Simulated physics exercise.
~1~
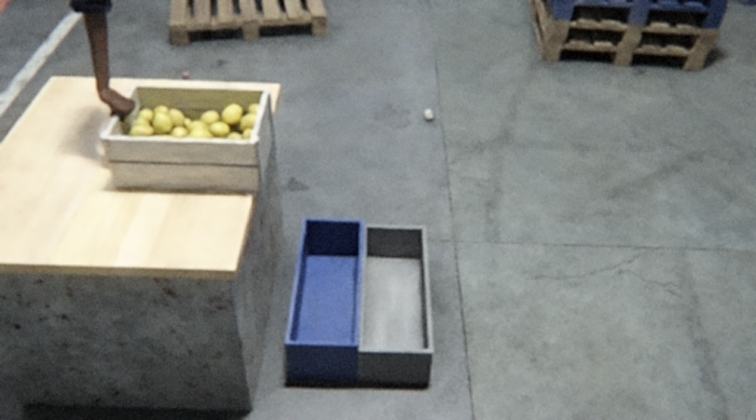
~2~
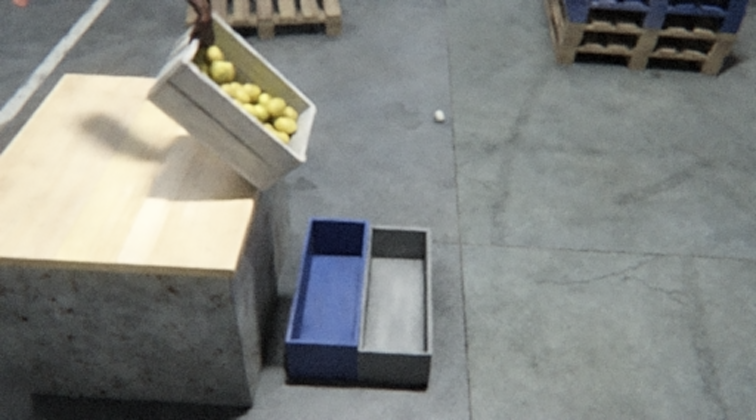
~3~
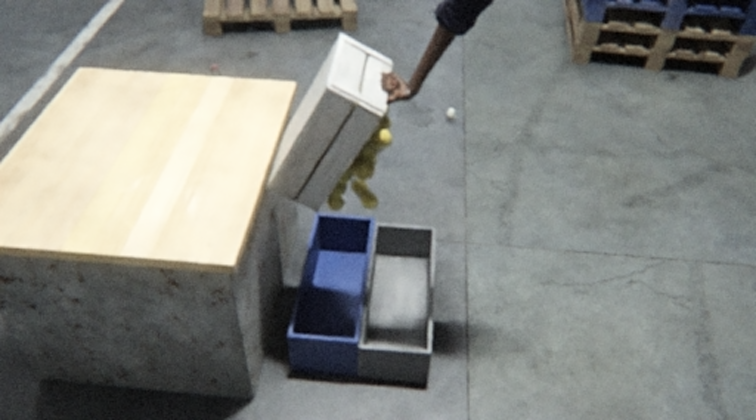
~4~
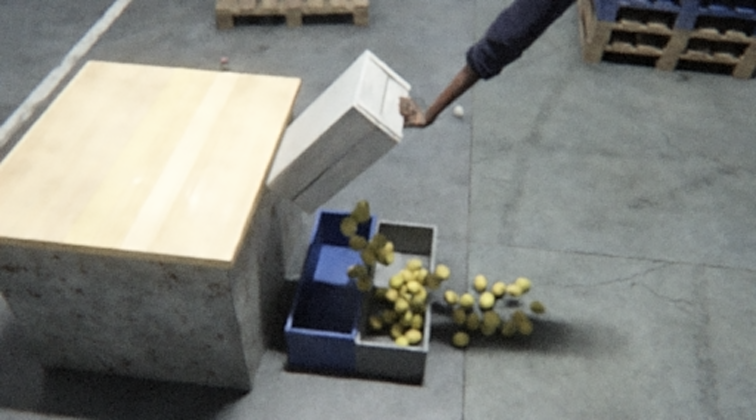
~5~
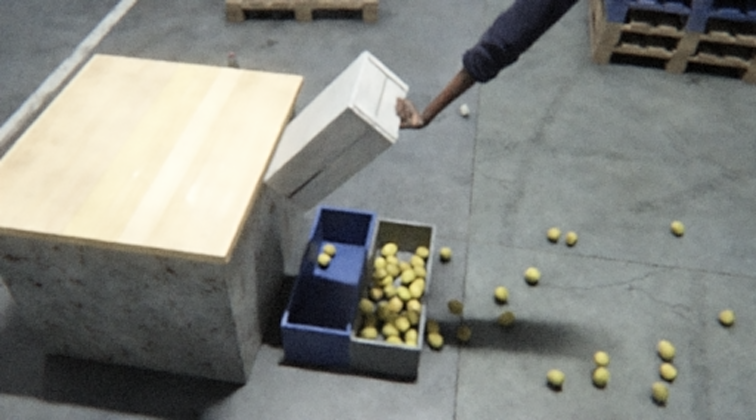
A hand tips lemons from a white crate, mostly into the grey bin, some scattering beyond.
